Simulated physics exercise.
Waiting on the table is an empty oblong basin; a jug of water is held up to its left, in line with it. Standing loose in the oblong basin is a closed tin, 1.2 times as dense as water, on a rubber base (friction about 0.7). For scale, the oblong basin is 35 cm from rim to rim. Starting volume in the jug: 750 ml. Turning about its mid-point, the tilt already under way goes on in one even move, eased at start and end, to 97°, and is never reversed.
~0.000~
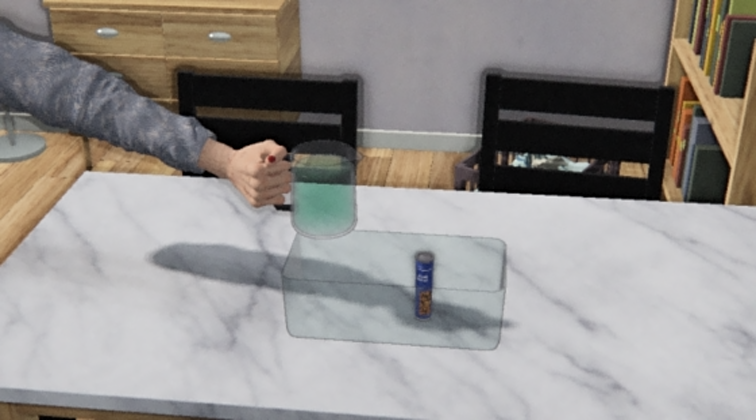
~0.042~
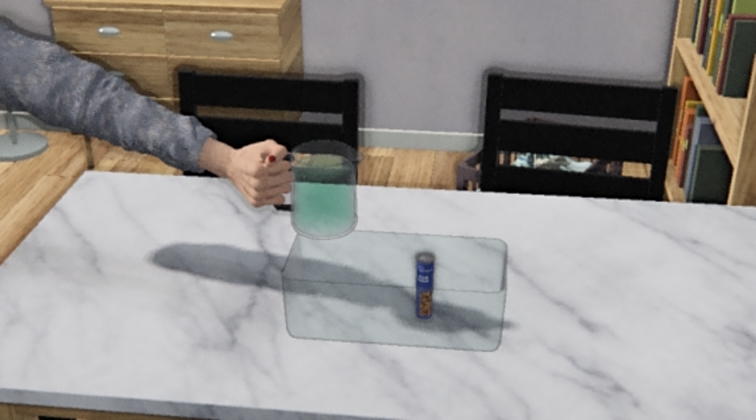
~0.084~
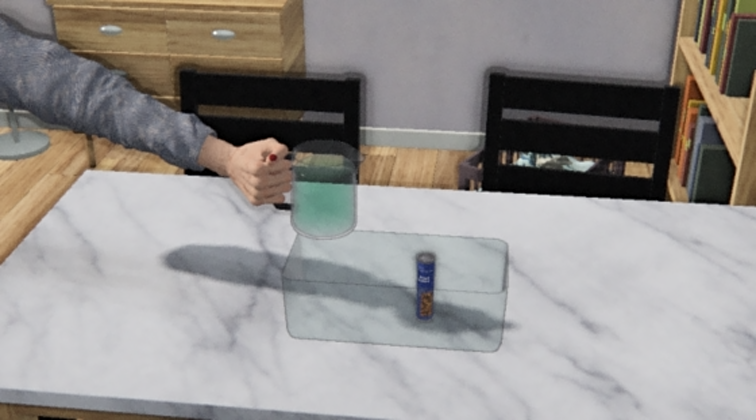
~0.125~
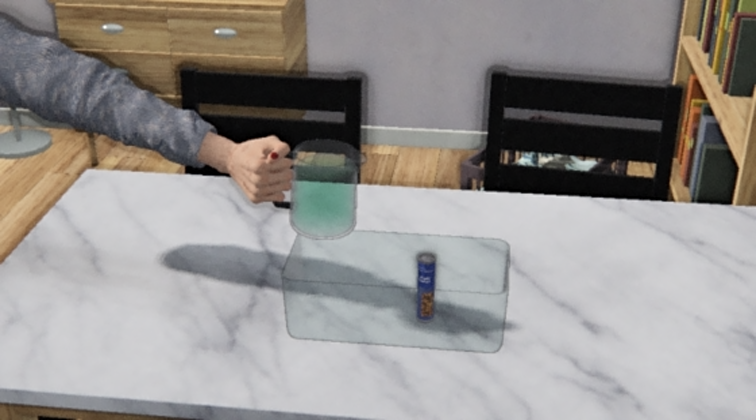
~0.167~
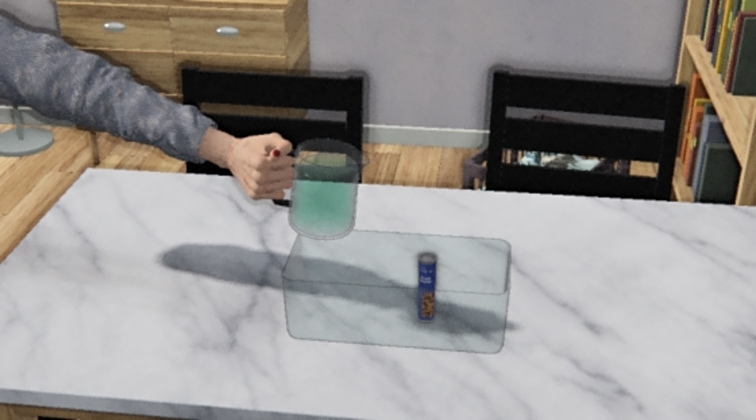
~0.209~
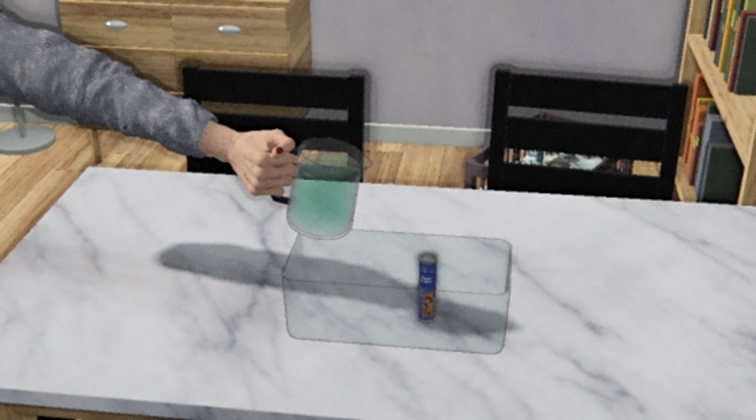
A hand holds a jug of green liquid above a clear basin and tilts it slightly.
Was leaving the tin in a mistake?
Yes, it gets knocked over.
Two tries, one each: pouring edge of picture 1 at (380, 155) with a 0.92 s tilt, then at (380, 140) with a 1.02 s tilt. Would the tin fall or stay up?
Try 1: Tipped over; try 2: Tipped over.
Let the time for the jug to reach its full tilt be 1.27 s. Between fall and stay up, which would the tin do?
With that tilt, the tin tips.
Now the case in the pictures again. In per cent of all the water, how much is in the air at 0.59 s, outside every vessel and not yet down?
My guess is roughly 10 %.
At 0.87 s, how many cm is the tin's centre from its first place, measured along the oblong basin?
About 1 cm.
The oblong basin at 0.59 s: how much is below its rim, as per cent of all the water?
Near 2 in a hundred.
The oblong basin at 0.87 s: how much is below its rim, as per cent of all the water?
The fraction sits near 38 in a hundred.
Then, 0.59 s in, the tilt is 64° and 88 per cent is still to pour; the tin stands where it began.
Then, 0.87 s in, the tilt is 94° and 44 per cent is still to pour; the tin leans 10°.
Then, 1.16 s in, the tilt is 97° and 13 per cent is still to pour; the tin lies on its side.
Then, 1.48 s in, the tilt is 97° and 4 per cent is still to pour; the tin lies on its side.
Finally, the tin lies on its side.
